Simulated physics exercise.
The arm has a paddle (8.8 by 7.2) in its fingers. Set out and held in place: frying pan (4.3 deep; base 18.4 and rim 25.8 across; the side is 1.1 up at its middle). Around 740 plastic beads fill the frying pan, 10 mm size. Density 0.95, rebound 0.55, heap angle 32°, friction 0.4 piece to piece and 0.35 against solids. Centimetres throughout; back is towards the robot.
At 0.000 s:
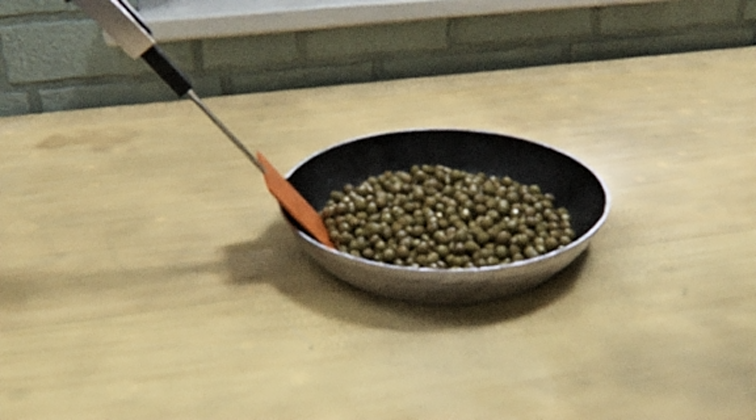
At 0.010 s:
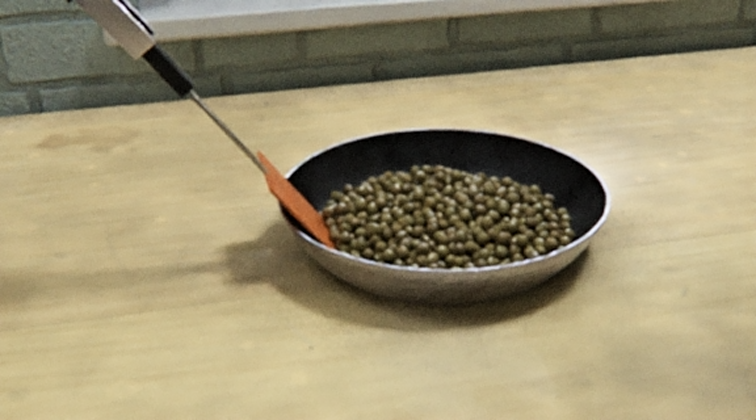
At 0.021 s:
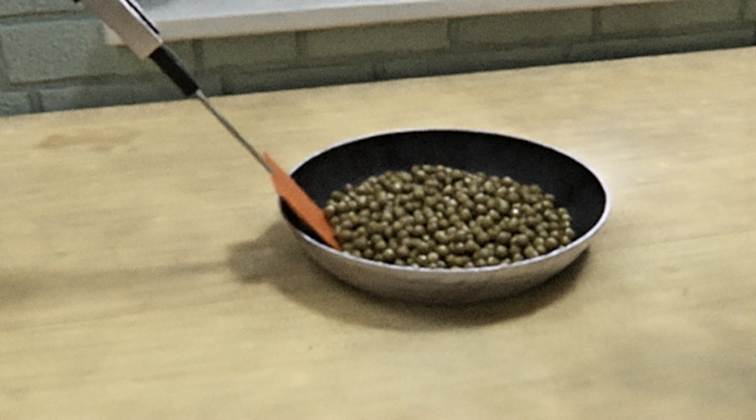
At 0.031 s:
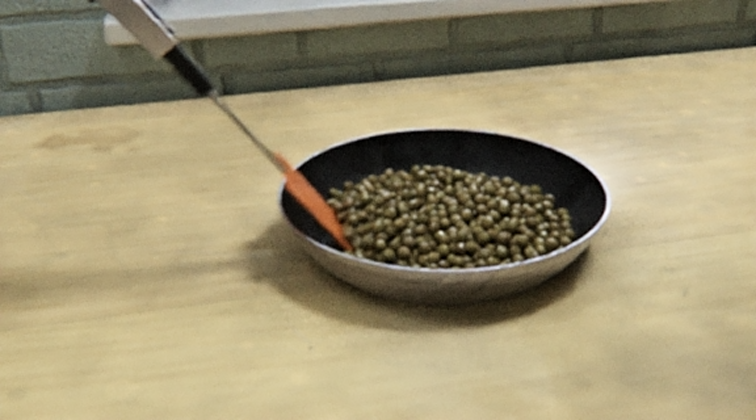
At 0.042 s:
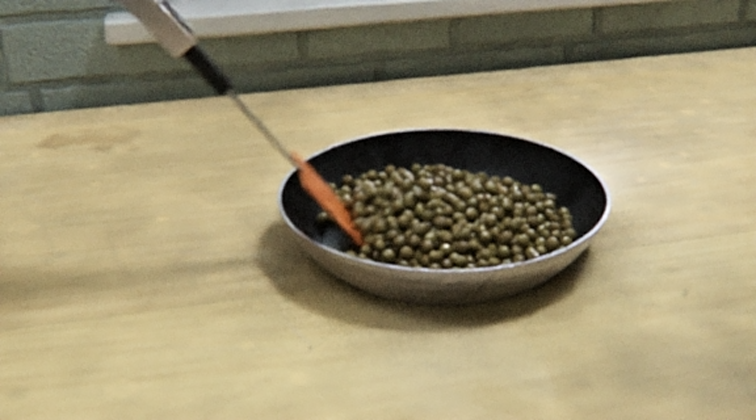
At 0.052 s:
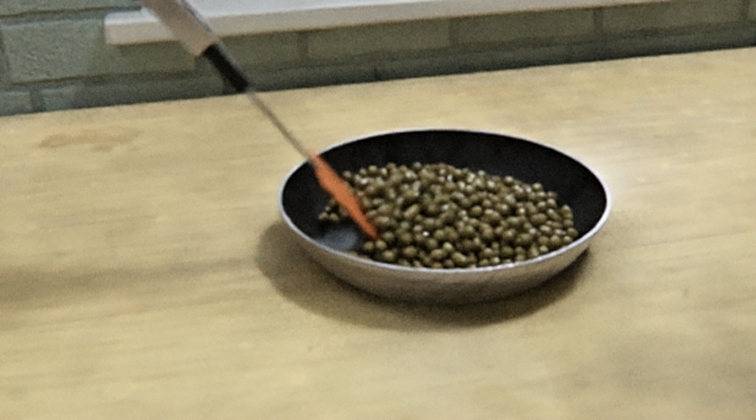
Robot arm holding an orange paddle, sliding it slowly rightward through small greenish-brown beads heaped in a black frying pan.
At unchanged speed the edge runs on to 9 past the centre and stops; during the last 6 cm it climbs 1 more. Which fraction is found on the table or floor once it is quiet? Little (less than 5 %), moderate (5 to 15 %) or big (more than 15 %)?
Share on the table or floor: Big (more than 15 %).
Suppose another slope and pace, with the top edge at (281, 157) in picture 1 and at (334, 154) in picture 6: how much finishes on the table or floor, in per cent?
About 25 per cent.
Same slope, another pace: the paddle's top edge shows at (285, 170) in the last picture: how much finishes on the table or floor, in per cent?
About 5 per cent.
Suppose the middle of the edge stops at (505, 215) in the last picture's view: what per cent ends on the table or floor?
Some 10 per cent.
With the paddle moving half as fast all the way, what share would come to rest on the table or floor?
It would be near 10 per cent.
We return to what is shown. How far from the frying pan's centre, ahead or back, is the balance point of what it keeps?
Some 3.0 cm ahead.
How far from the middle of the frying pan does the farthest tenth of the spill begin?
Roughly 50 cm.
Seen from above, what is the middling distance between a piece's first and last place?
Some 3 cm.
After 0.09 s, sloping 54°, highest piece 7 above the table; 735 in the frying pan.
After 0.12 s, sloping 54°, highest piece 9 above the table; 735 in the frying pan.
After 0.34 s, sloping 54°, highest piece 13 above the table; 579 in the frying pan, 116 on the table or floor, 40 on the blade or in flight.
After 1.39 s, sloping 54°, highest piece 5 above the table; 578 in the frying pan, 157 on the table or floor.
At rest, 578 in the frying pan, 157 on the table or floor. That is 21 % on the table or floor.
